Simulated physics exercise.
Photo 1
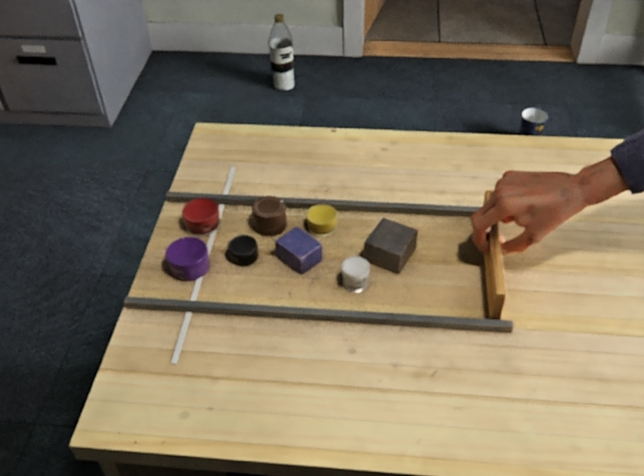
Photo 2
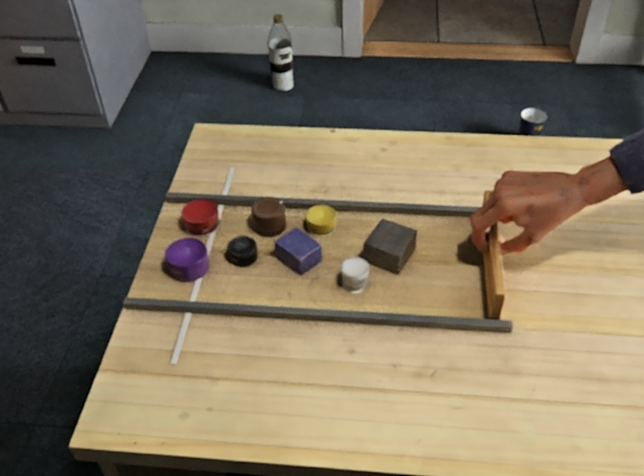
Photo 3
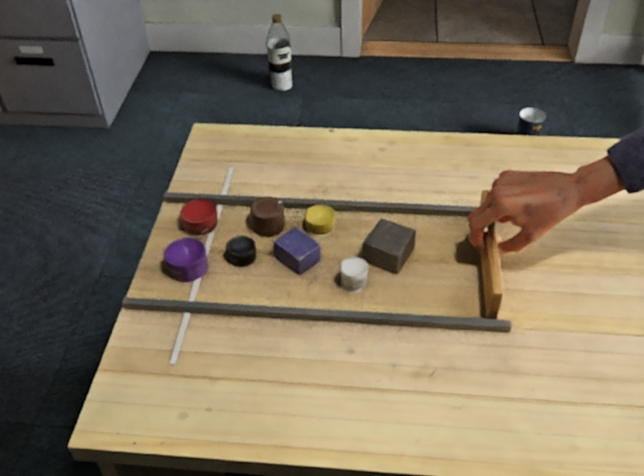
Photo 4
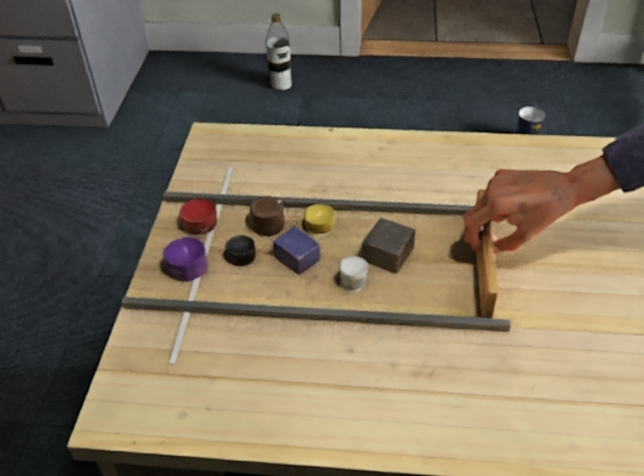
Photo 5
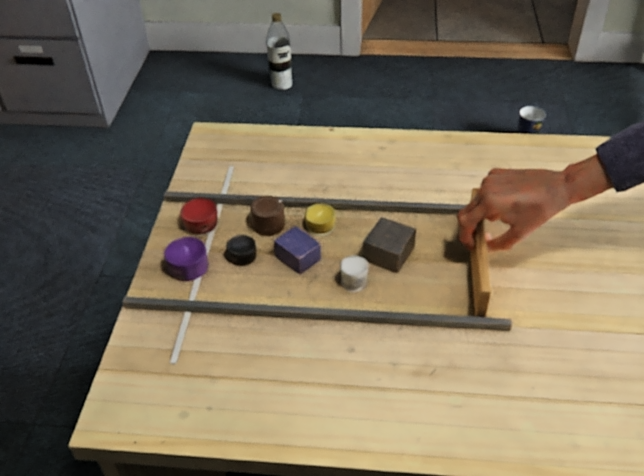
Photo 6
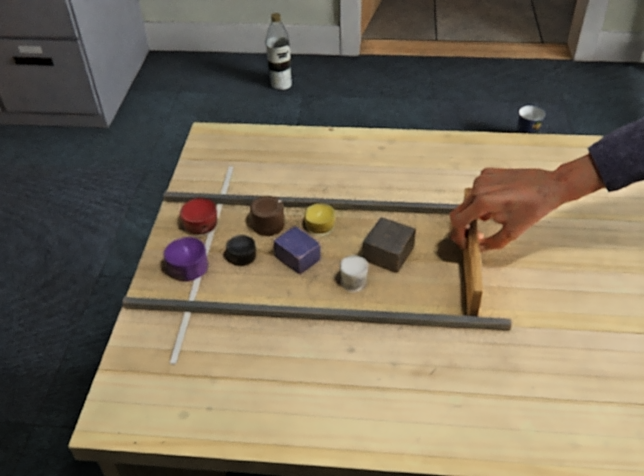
A hand reaches in from the right to grip a wooden board standing across two grey rails on a pale wooden table, viewed from above in a dark-carpeted room. Between the rails sit red, purple, black, brown and yellow round pieces, a blue-purple block, a grey block and a white tin, with white tape at left. The hand slides the board slightly leftward while the pieces stay put.
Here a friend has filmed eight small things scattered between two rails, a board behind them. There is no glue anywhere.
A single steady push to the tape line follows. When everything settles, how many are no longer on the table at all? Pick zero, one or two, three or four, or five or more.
One or two are off the table.
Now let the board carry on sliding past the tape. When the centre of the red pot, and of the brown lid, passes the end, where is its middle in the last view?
Approx. (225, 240) / approx. (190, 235) for the other.
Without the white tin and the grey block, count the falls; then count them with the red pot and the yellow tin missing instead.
Count: 1 (first case); 1 (second).
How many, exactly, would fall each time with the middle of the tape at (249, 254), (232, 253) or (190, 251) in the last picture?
In order, 0, 0 and 3.
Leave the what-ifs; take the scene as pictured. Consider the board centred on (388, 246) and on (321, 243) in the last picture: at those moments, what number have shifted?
Tally at point one: 1; at point two: 5.
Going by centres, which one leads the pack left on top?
I'd say the blue block.
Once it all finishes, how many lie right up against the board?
At rest, 3 are in contact.
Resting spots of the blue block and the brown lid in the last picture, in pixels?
I'd put one close to (154, 236) and the other close to (169, 211).
A little later, none off yet; red pot at rest near (200, 217); purple tub at rest near (187, 259); black tub at rest near (242, 250).
Next, none off yet; red pot at rest near (200, 217); purple tub at rest near (185, 260); black tub shifted about its own width near (219, 250).
Later still, none off yet; red pot shifted about its own width near (177, 215); purple tub shifted a little near (174, 266); black tub shifted well along near (170, 240).
When it is over, the number that fall off is one or two; down, black tub and red pot.
